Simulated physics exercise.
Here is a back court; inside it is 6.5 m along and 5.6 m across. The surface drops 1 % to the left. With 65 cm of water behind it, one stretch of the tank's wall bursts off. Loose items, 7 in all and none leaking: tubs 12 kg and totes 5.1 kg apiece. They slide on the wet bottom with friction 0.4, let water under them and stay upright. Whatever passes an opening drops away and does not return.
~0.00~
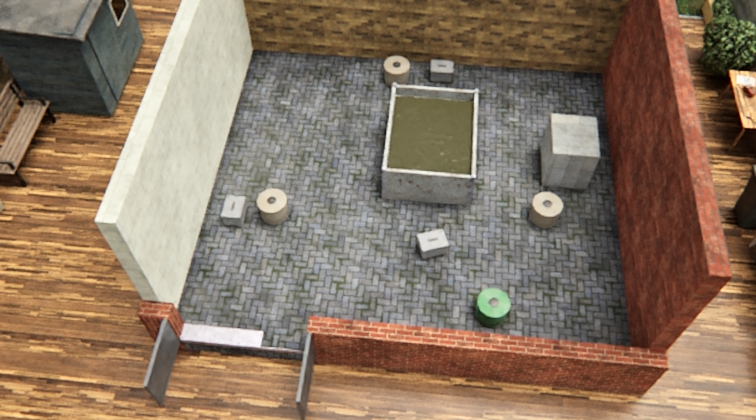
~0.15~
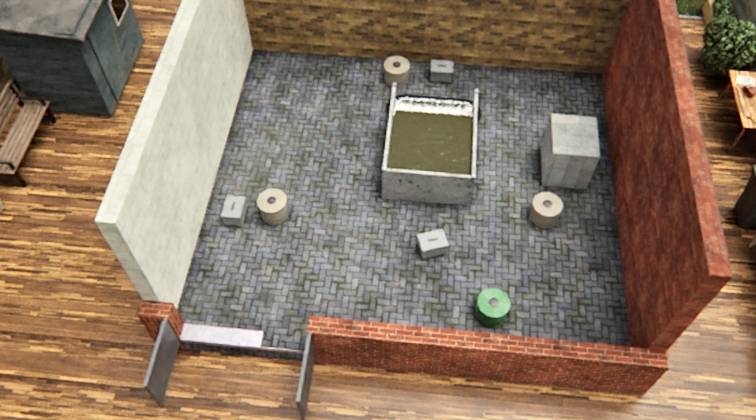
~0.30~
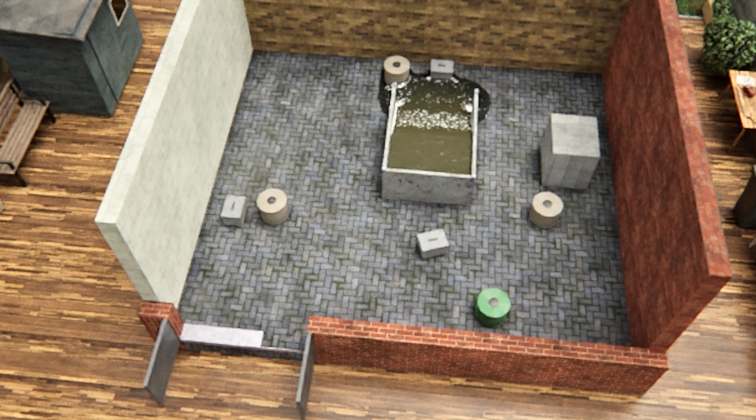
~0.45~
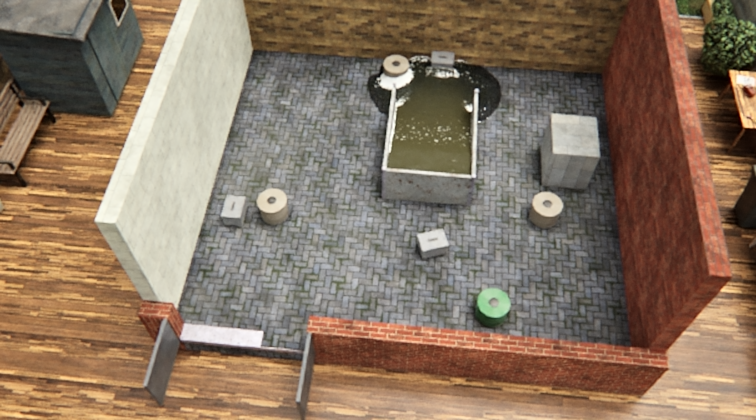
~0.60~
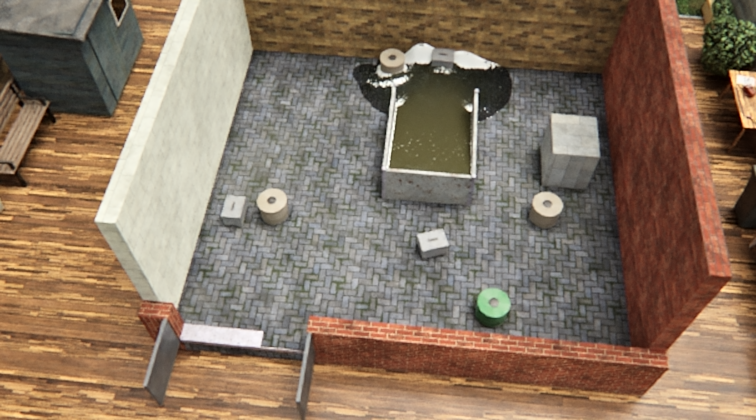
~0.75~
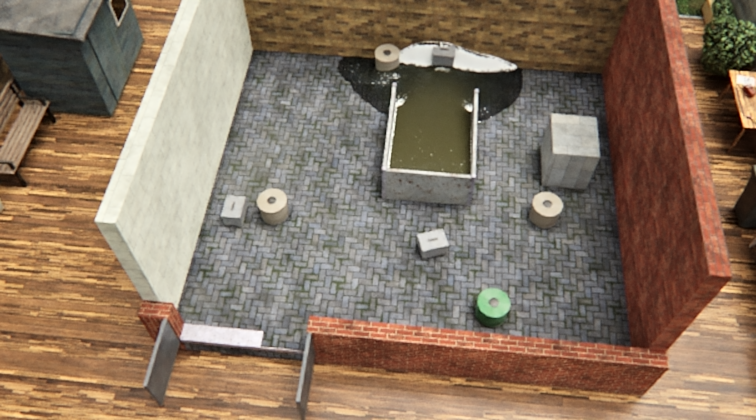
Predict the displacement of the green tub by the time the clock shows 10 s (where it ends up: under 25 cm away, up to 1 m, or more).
Green tub holds its place.
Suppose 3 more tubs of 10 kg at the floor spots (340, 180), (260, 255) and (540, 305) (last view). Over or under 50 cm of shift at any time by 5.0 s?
In turn: Under, under, under.
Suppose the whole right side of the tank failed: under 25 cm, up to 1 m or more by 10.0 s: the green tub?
In that case the green tub ends far away.
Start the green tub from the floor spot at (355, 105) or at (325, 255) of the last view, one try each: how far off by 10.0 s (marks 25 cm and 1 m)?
In turn: It stays put; it stays put.
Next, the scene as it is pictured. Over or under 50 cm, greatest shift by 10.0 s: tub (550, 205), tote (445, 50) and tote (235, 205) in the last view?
In that order: Short of it, more, more.
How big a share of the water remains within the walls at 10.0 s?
Some 86 per cent remains.
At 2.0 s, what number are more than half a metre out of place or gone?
By then 2.
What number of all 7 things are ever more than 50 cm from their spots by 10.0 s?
3 of them.
After 2.0 s the green tub is near (494, 303), 0.0 m from its start, aground; 0 of 7 are out; 1 afloat.
After 4.5 s the green tub is near (494, 303), 0.0 m from its start, aground; 0 of 7 are out; 1 afloat.
After 7.0 s the green tub is near (494, 303), 0.0 m from its start, aground; 0 of 7 are out; 1 afloat.
After 10.0 s the green tub is near (494, 303), 0.0 m from its start, aground; 0 of 7 are out; 1 afloat.
